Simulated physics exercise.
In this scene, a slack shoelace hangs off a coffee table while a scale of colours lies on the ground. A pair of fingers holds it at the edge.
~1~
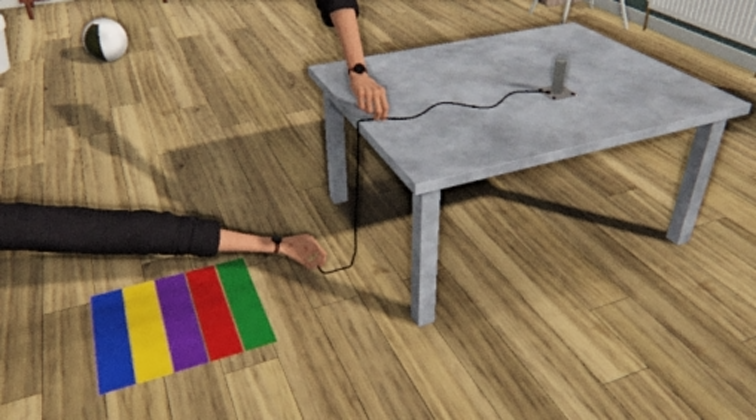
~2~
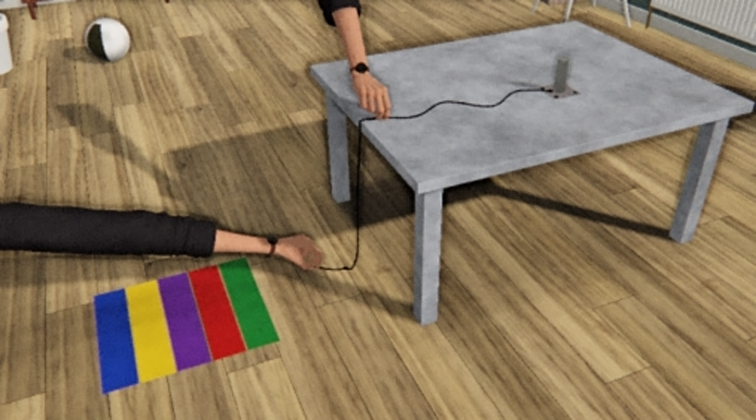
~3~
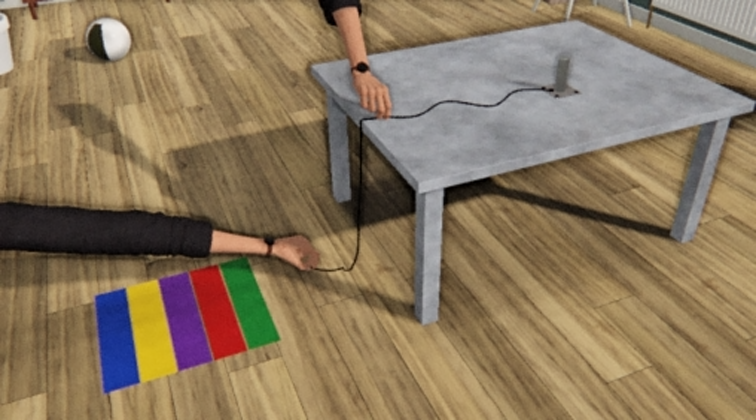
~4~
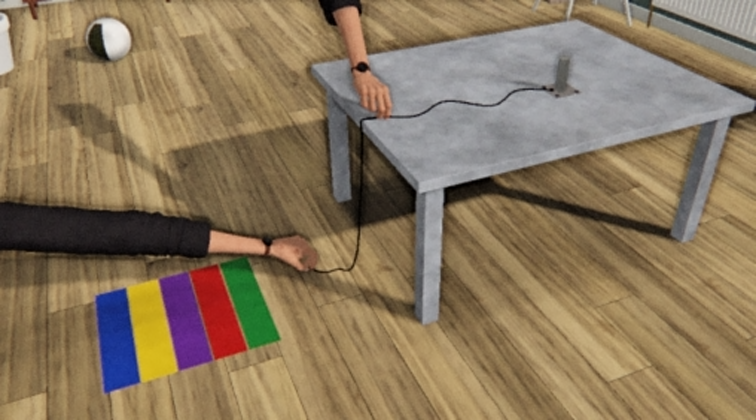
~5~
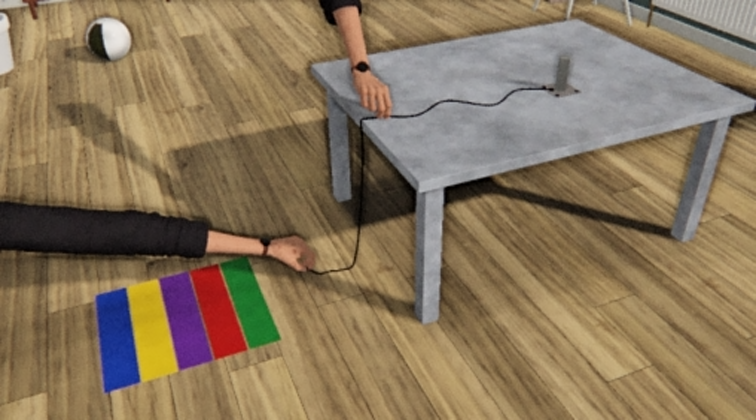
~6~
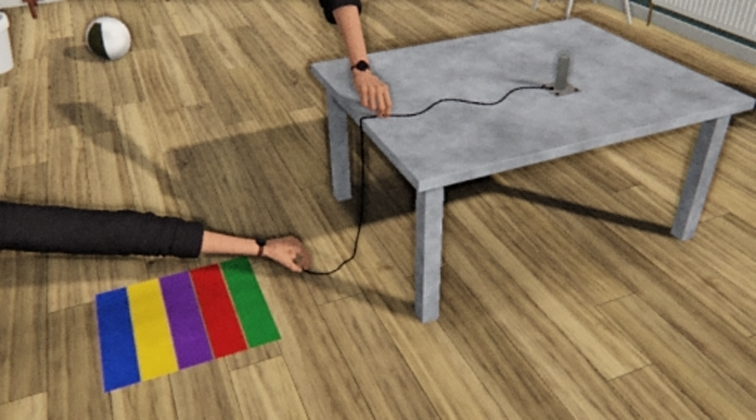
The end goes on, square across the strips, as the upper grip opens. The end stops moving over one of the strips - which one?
The purple strip.
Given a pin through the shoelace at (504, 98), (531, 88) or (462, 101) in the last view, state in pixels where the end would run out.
Approximately (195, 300), (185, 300) and (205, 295) respectively.
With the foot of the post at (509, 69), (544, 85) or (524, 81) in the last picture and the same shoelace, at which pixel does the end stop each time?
Close to (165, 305), (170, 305) and (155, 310) in that order.
Soon after, end near (249, 283); over green.
After that, end near (207, 294); over red.
At the stop, end near (182, 301); over purple. The end stops over the purple strip.
